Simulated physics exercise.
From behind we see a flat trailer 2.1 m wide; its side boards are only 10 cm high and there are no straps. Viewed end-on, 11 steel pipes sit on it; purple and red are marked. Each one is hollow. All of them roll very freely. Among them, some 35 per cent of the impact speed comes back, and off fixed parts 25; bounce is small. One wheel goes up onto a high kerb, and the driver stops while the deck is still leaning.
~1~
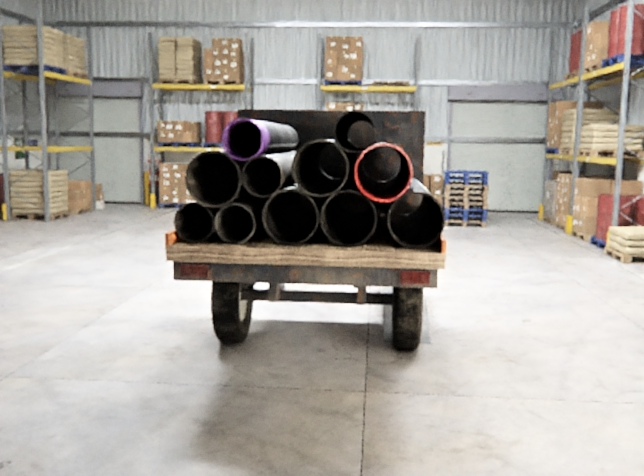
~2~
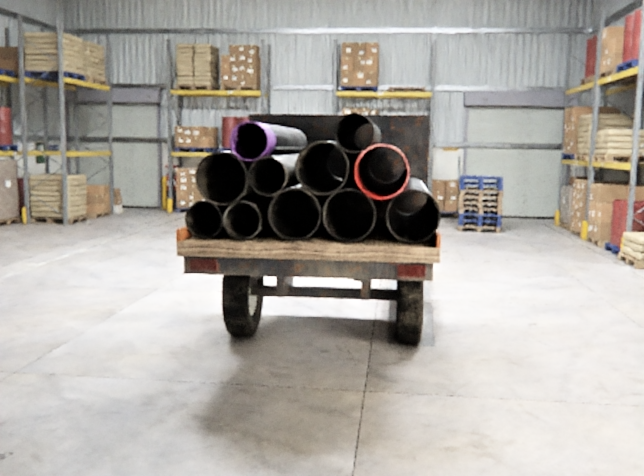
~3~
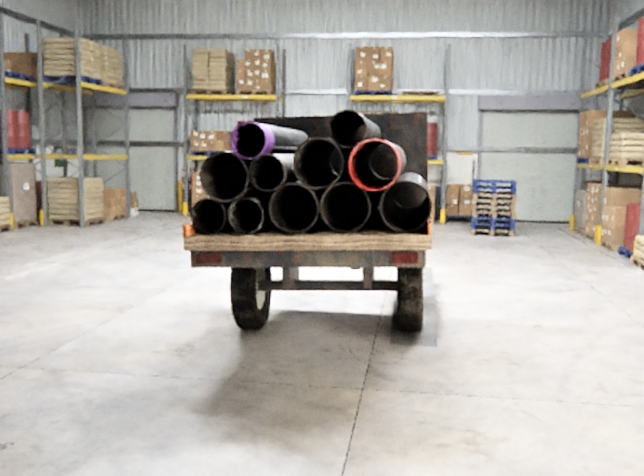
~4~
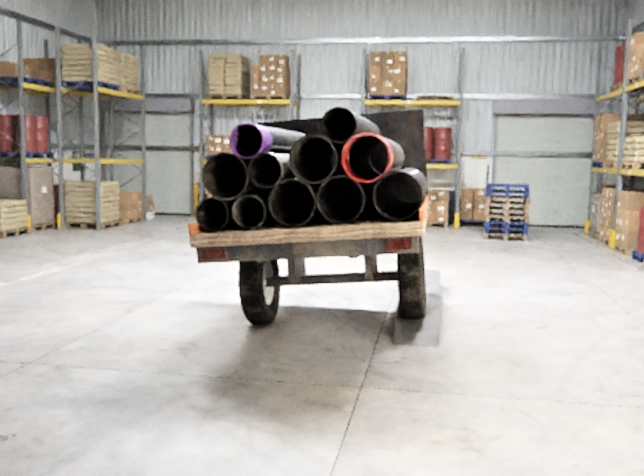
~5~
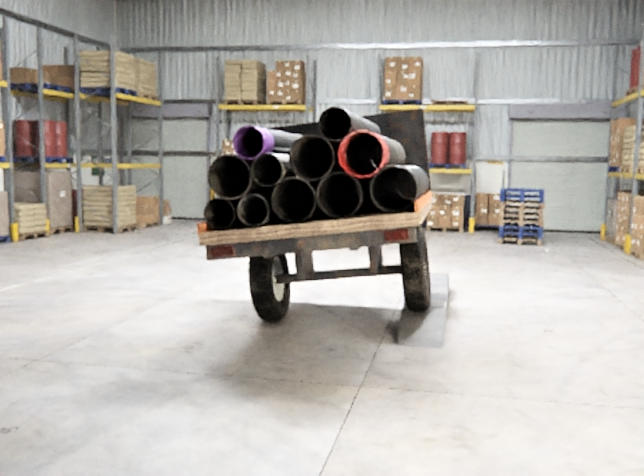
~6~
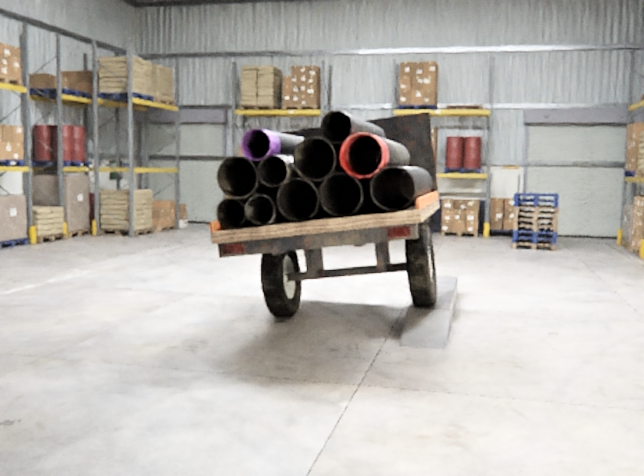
In a warehouse, a flat trailer stacked with dark hollow pipes, one purple-rimmed and one red-rimmed, moves away from the viewer; its right wheel rides up onto a low raised strip, and the deck gradually leans down to the left.
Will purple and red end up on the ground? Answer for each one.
Lab note - purple lost, red retained.
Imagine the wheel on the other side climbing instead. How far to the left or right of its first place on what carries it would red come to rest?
About 5 cm to the right.
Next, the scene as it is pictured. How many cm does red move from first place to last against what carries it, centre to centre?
Shift - red 10.
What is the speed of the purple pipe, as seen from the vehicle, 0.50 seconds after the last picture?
0.4 m/s, roughly.
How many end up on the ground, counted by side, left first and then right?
Left-hand count: 3; right-hand count: 0.
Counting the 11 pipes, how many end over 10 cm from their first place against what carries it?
3.
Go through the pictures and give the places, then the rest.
Purple (242, 139), red (383, 173); 5 of the 11 make up the bottom layer, in the first picture.
Purple (249, 141), red (382, 172); the deck is level, in the second picture.
Purple (248, 140), red (374, 165); the deck slopes 2° down to the left, in the third picture.
Purple (246, 141), red (366, 158); the deck slopes 5° down to the left, in the fourth picture.
Purple (248, 143), red (361, 154); the deck slopes 7° down to the left, in the fifth picture.
Purple (256, 145), red (362, 155); the deck slopes 8° down to the left, in the sixth picture.
Then, 0.5 s past the sixth picture, purple is up on others, 45 cm from the left edge, rolling left; red is up on others, 55 cm from the right edge; 0 off so far.
Then, 1.2 s past the sixth picture, purple is dropping off the left side; as before, red; 2 off so far.
Finally (3.4 s after the last picture), purple is on the ground to the left; red is up on others, 55 cm from the right edge; 3 off so far.
